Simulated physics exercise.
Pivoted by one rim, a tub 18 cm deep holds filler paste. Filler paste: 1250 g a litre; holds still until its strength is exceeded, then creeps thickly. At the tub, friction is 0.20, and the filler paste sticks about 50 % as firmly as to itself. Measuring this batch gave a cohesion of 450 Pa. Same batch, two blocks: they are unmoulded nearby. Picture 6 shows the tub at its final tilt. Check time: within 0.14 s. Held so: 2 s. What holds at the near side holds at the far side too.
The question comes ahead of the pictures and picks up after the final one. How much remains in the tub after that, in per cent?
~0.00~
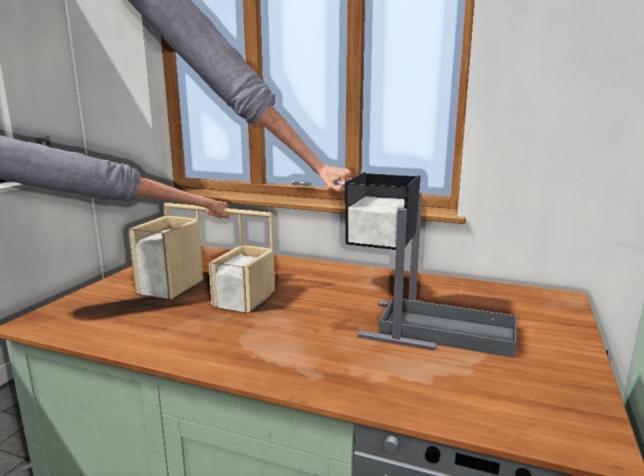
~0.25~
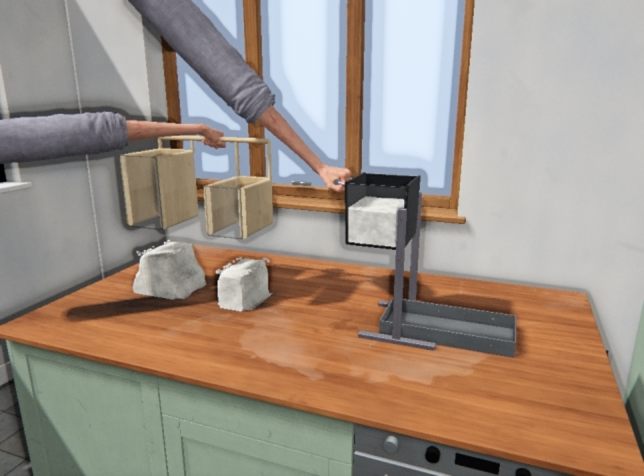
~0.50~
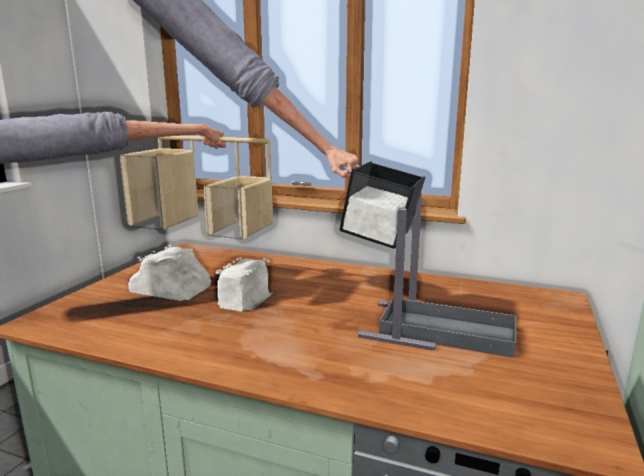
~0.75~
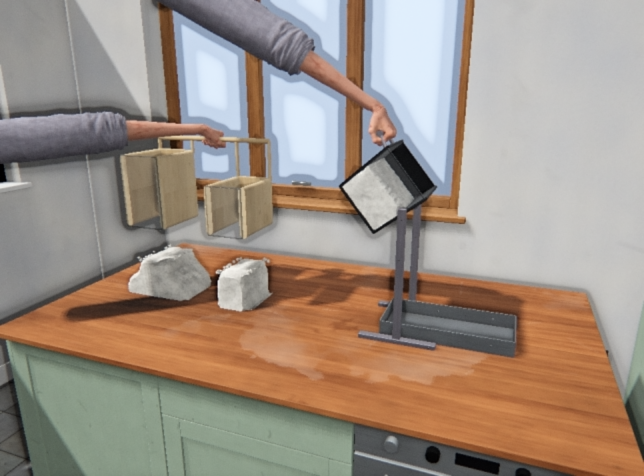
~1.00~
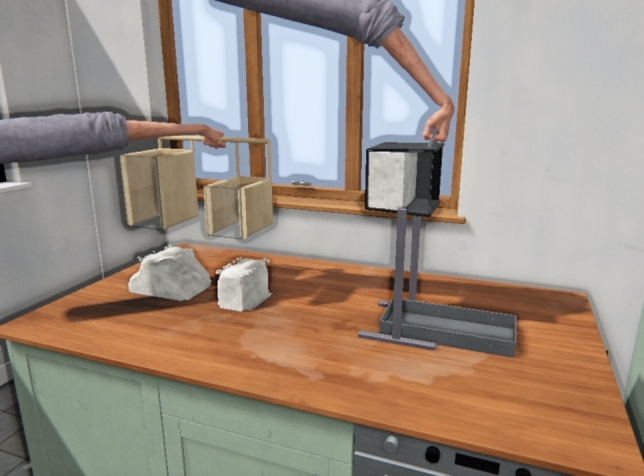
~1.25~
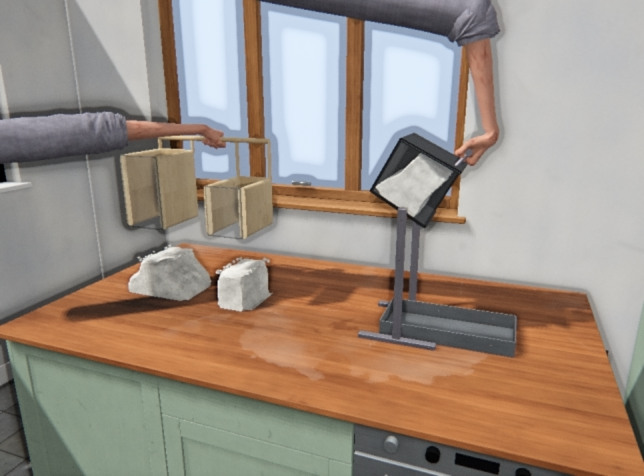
0 %.
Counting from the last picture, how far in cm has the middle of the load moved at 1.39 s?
Looks like around 11 cm to me.
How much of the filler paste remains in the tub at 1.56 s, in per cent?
Near 0 in a hundred.
After 1.39 s, the tub is at 118 degrees and holds 49 %.
After 1.56 s, the tub is at 118 degrees and holds 0 %.
After 1.73 s, the tub is at 118 degrees and holds 0 %.
After 1.90 s, the tub is at 118 degrees and holds 0 %.
After 3.25 s, the tub is at 118 degrees and holds 0 %.
